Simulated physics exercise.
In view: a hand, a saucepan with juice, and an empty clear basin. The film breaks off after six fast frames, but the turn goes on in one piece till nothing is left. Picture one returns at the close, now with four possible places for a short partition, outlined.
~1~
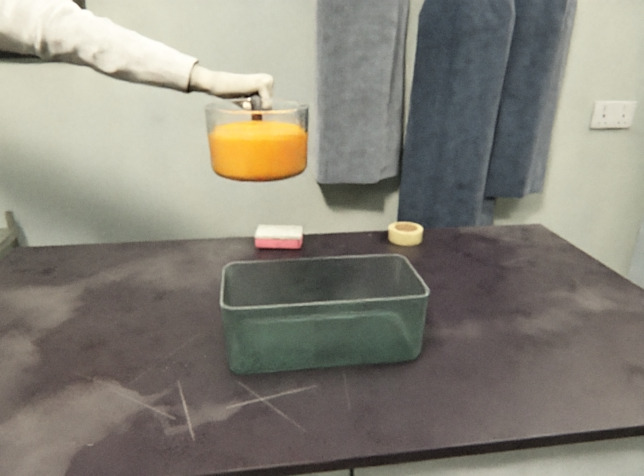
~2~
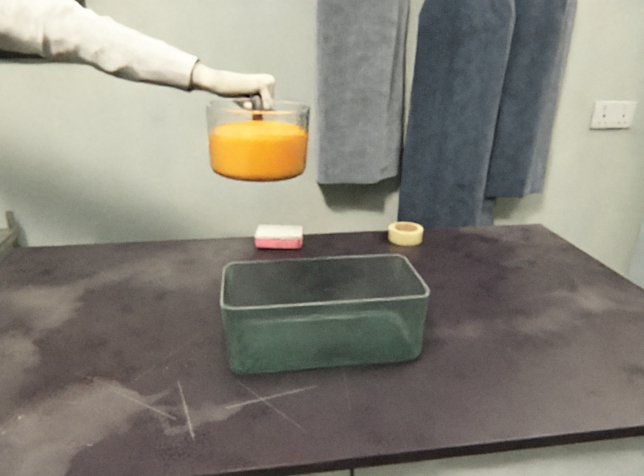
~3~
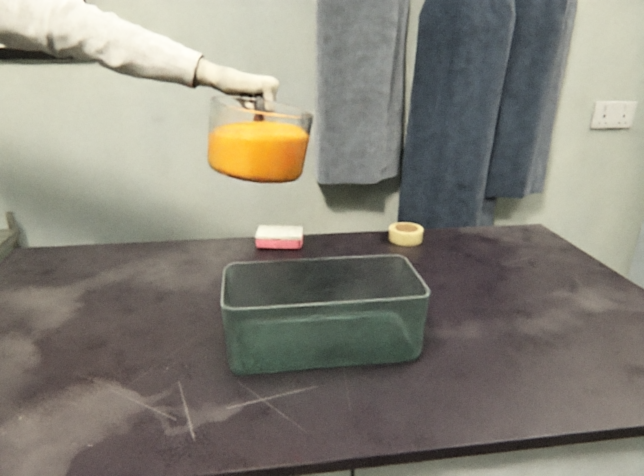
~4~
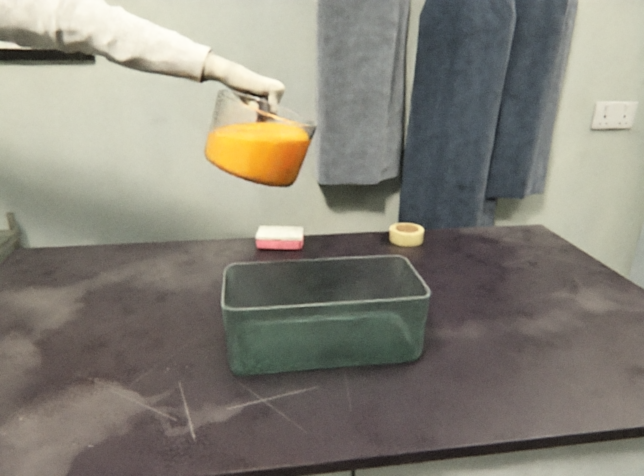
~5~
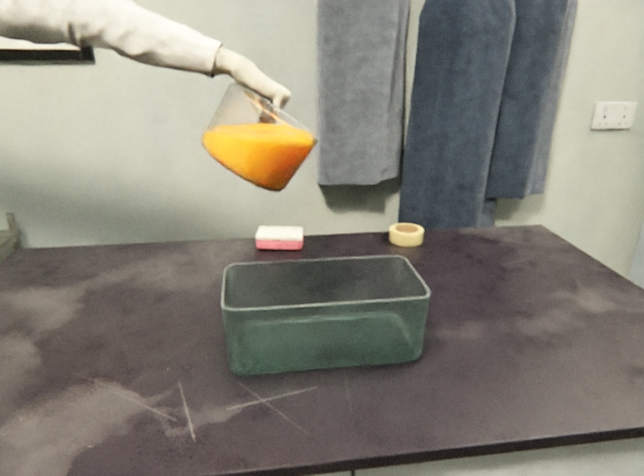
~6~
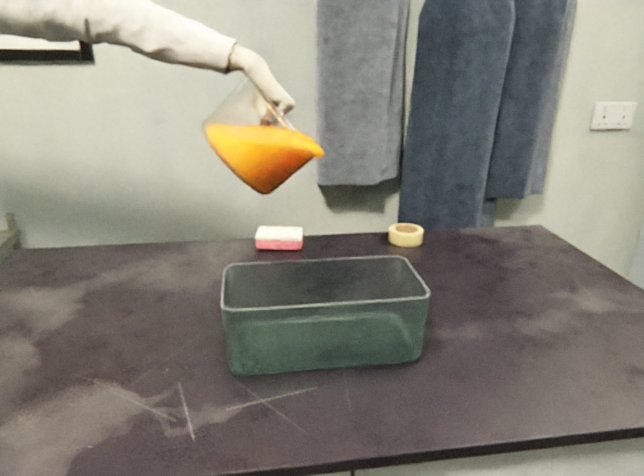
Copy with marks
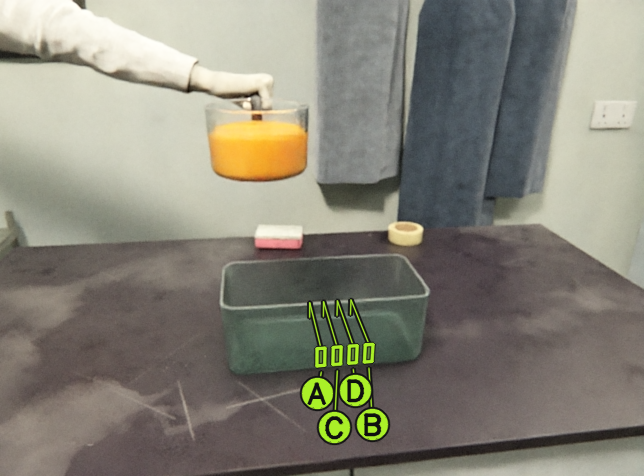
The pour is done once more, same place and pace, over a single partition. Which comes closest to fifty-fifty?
Best: D.
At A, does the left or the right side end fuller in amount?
The right one.
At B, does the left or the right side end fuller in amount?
The left one.
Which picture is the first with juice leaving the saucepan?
Picture 6.
In lime, A at (321, 371); B at (368, 367); C at (337, 370); D at (353, 369).
Choosing A, about 17 % ends left of the wall and 78 % right of it; 5 % is lost outside.
Choosing B, about 67 % ends left of the wall and 26 % right of it; 7 % is lost outside.
Choosing C, about 29 % ends left of the wall and 67 % right of it; 4 % is lost outside.
Choosing D, about 50 % ends left of the wall and 46 % right of it; 5 % is lost outside.
